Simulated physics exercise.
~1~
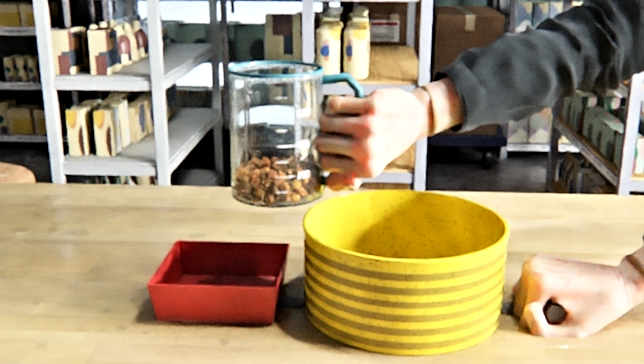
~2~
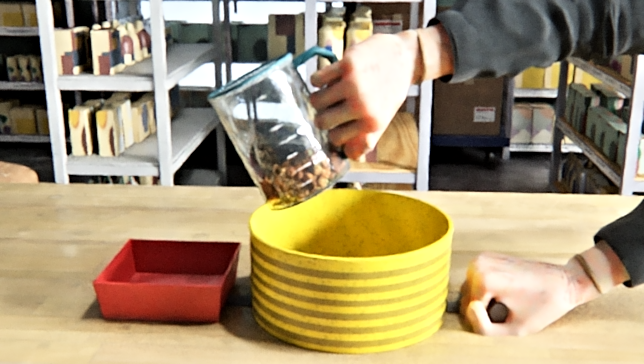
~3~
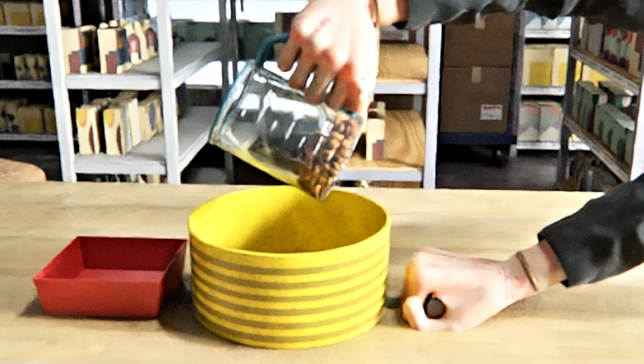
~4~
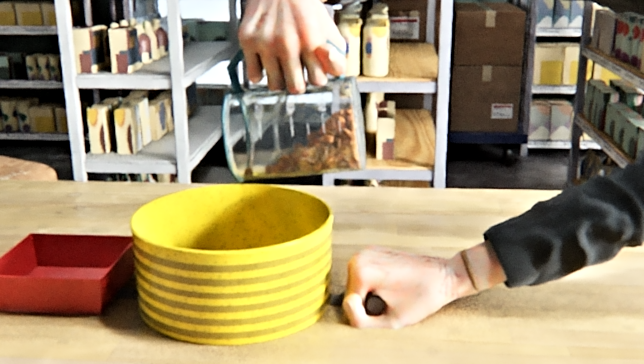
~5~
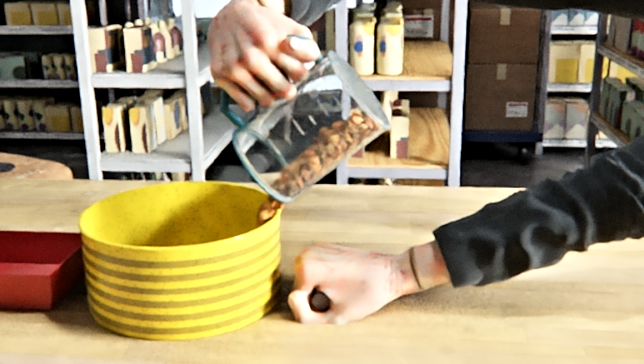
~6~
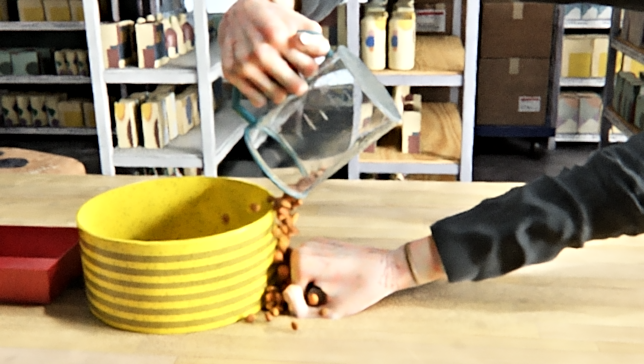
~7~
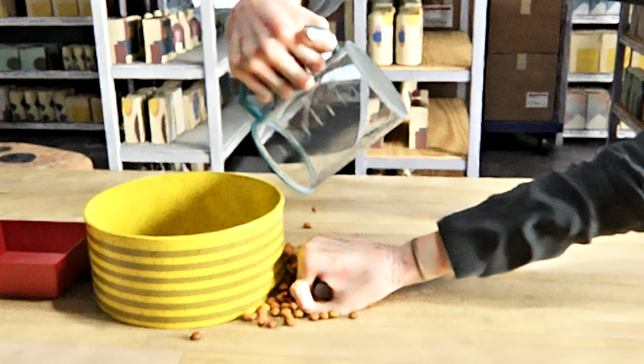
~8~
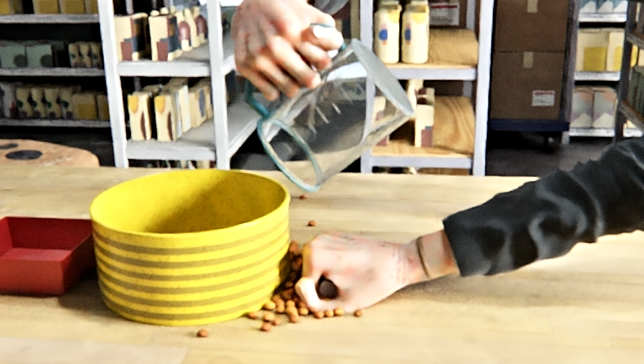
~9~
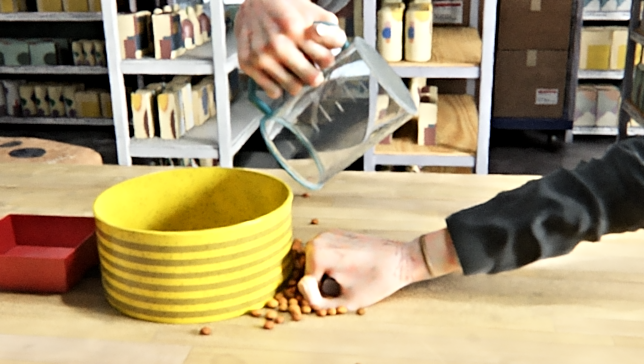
Glass jug tipping brown kibble at a striped yellow pot's rim as a hand draws the pot left, most spilling onto the table.
